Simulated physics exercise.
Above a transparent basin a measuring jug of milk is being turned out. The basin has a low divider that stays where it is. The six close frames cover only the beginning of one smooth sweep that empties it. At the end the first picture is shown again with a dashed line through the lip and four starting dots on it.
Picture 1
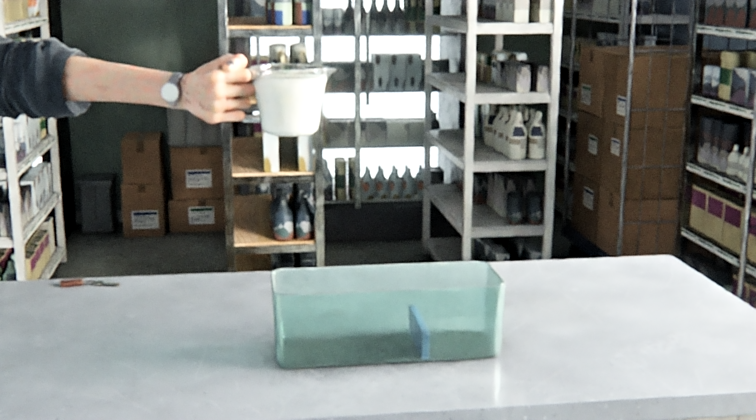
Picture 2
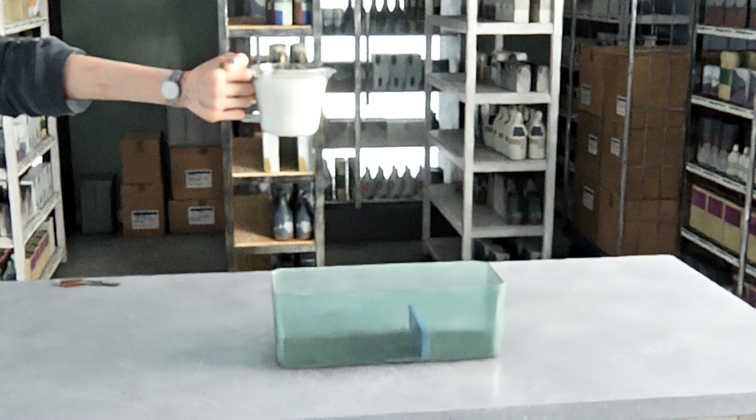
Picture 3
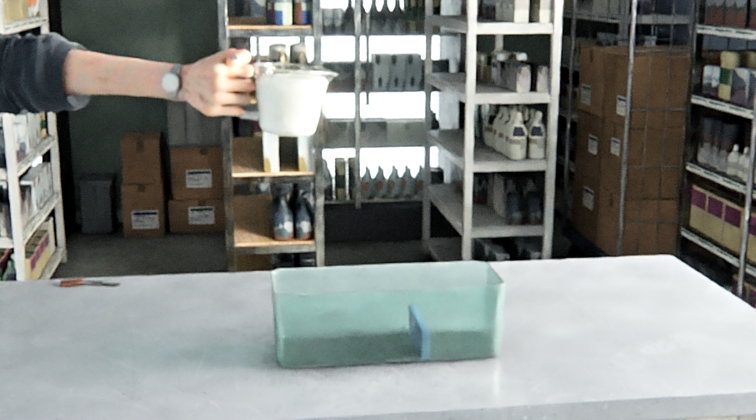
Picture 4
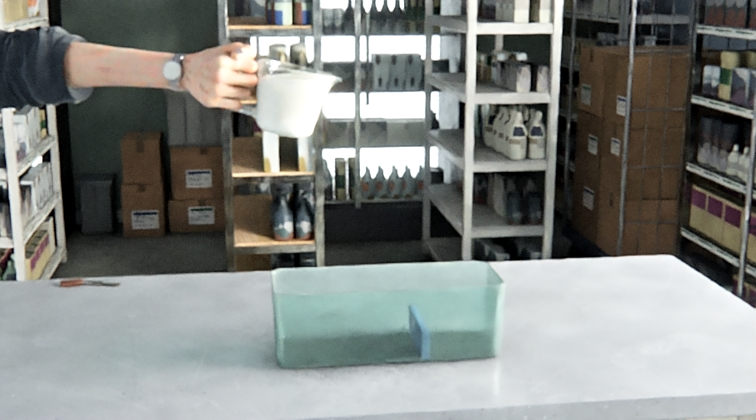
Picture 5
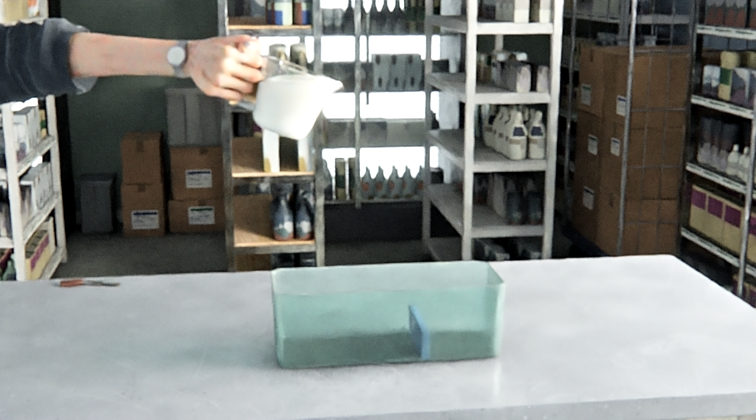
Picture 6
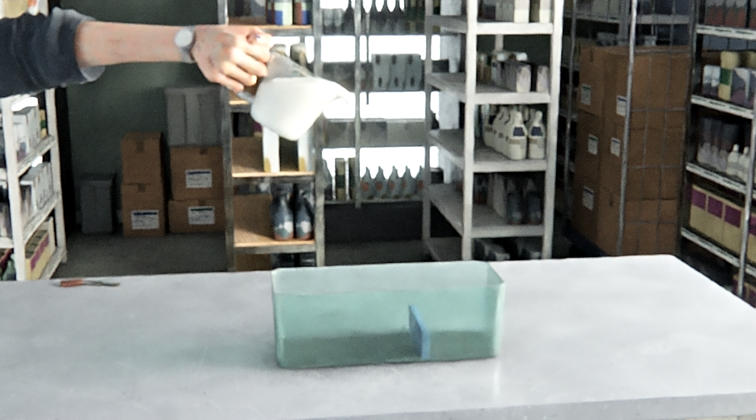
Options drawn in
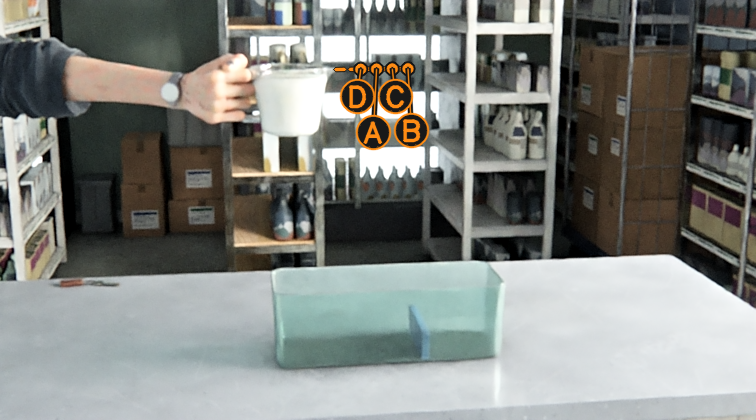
In the video, a hand holds a measuring jug of milk upright above a transparent basin with a small blue wall inside, then gradually tips it to the right until milk is just over the lip.
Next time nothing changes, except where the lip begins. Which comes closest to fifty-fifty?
Choose D.
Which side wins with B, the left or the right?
The right side.
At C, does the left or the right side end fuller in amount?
The right side.
In orange, A at (376, 69); B at (408, 68); C at (392, 68); D at (360, 69).
Choosing A, about 23 % ends left of the wall and 74 % right of it; 3 % is lost outside.
Choosing B, about 15 % ends left of the wall and 81 % right of it; 4 % is lost outside.
Choosing C, about 16 % ends left of the wall and 81 % right of it; 4 % is lost outside.
Choosing D, about 51 % ends left of the wall and 45 % right of it; 4 % is lost outside.
